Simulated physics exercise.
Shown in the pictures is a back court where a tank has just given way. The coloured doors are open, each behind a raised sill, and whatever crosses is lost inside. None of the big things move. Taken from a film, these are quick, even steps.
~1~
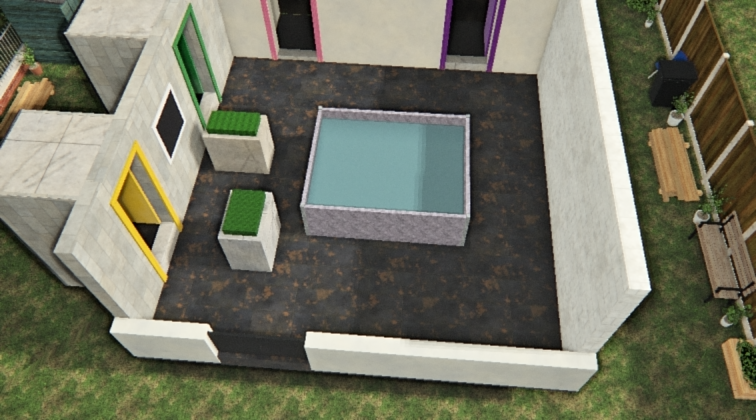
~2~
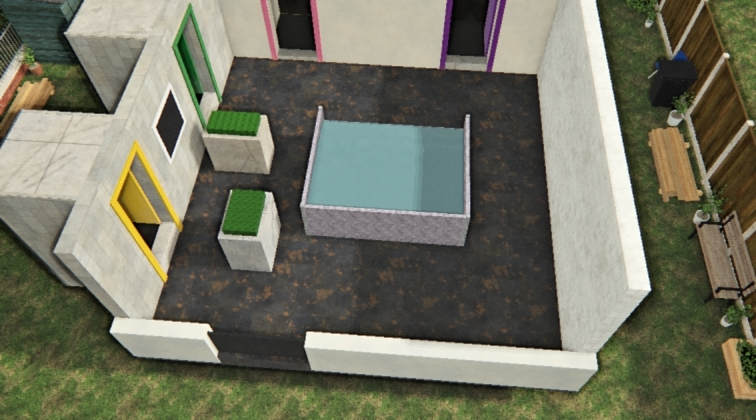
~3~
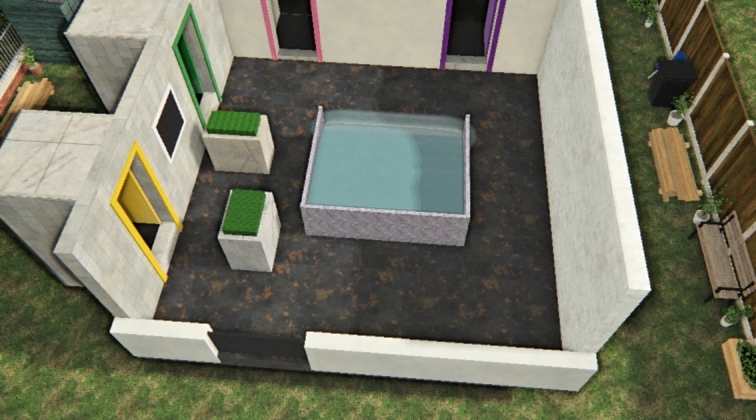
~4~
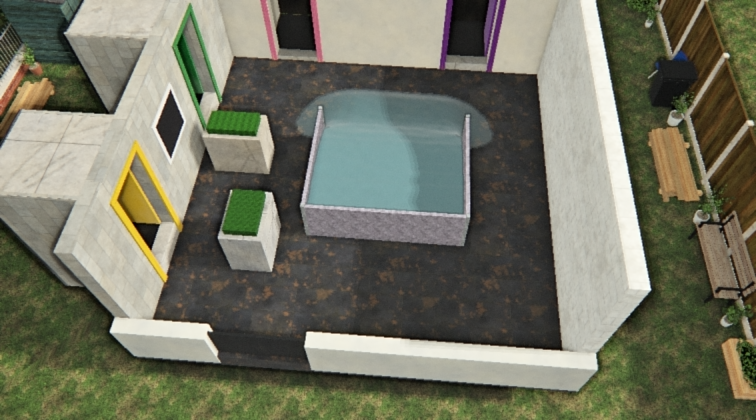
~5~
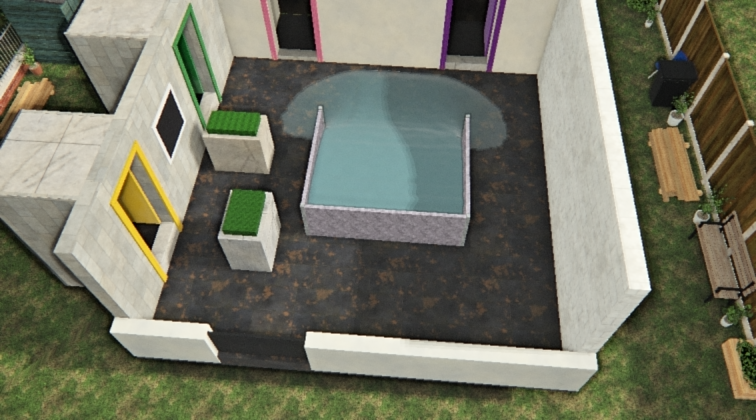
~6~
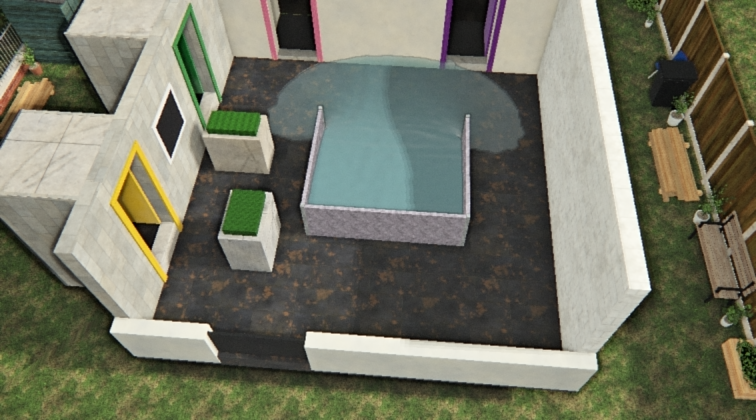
Water spreads out of a raised, pale-walled tank in a dark-floored back court with light walls, seen from high above by a camera that stays still. Yellow and green doorways and two grass-topped blocks stand to the left, with pink and purple doorways at the back. The tank's far side disappears, then water pours through the gap and fans across the floor toward the back wall.
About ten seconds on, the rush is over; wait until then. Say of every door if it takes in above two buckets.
At the end, pink door: Over the line on that one. Purple door: Over the line on that one. Green door: Not over the line on that one. Yellow door: Not over the line on that one.
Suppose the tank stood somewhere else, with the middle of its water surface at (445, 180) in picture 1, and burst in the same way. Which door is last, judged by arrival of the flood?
That would be the yellow-painted one.
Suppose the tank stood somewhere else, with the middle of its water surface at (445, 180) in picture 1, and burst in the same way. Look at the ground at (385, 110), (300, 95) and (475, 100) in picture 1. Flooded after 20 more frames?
In that order: Wet, flooded, wet.
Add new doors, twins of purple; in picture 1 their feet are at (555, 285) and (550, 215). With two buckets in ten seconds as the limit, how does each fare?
Falls short; falls short.
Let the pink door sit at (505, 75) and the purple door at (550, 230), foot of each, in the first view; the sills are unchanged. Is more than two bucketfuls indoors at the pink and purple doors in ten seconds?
Note - pink ends up above it; purple ends up short of it.
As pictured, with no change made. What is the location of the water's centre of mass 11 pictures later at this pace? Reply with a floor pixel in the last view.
Roughly (394, 121).
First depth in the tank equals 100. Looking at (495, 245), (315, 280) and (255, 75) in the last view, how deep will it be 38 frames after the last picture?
I'd say close to 8, 10 and 18 percent.
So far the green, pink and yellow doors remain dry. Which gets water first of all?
It's the one in pink.
A moment on, water covers 35 % of the floor; the pink door under two buckets in, the purple door over two buckets in, the green door not reached, the yellow door not reached.
Next, water covers 35 % of the floor; the pink door over two buckets in, the purple door far over two buckets in, the green door not reached, the yellow door not reached.
Then, water covers 65 % of the floor; the pink door far over two buckets in, the purple door far over two buckets in, the green door wet at the sill, nothing in, the yellow door wet at the sill, nothing in.
Later, water covers 95 % of the floor; the pink door far over two buckets in, the purple door far over two buckets in, the green door wet at the sill, nothing in, the yellow door wet at the sill, nothing in.
In the end, water covers 100 % of the floor; the pink door far over two buckets in, the purple door far over two buckets in, the green door wet at the sill, nothing in, the yellow door wet at the sill, nothing in.
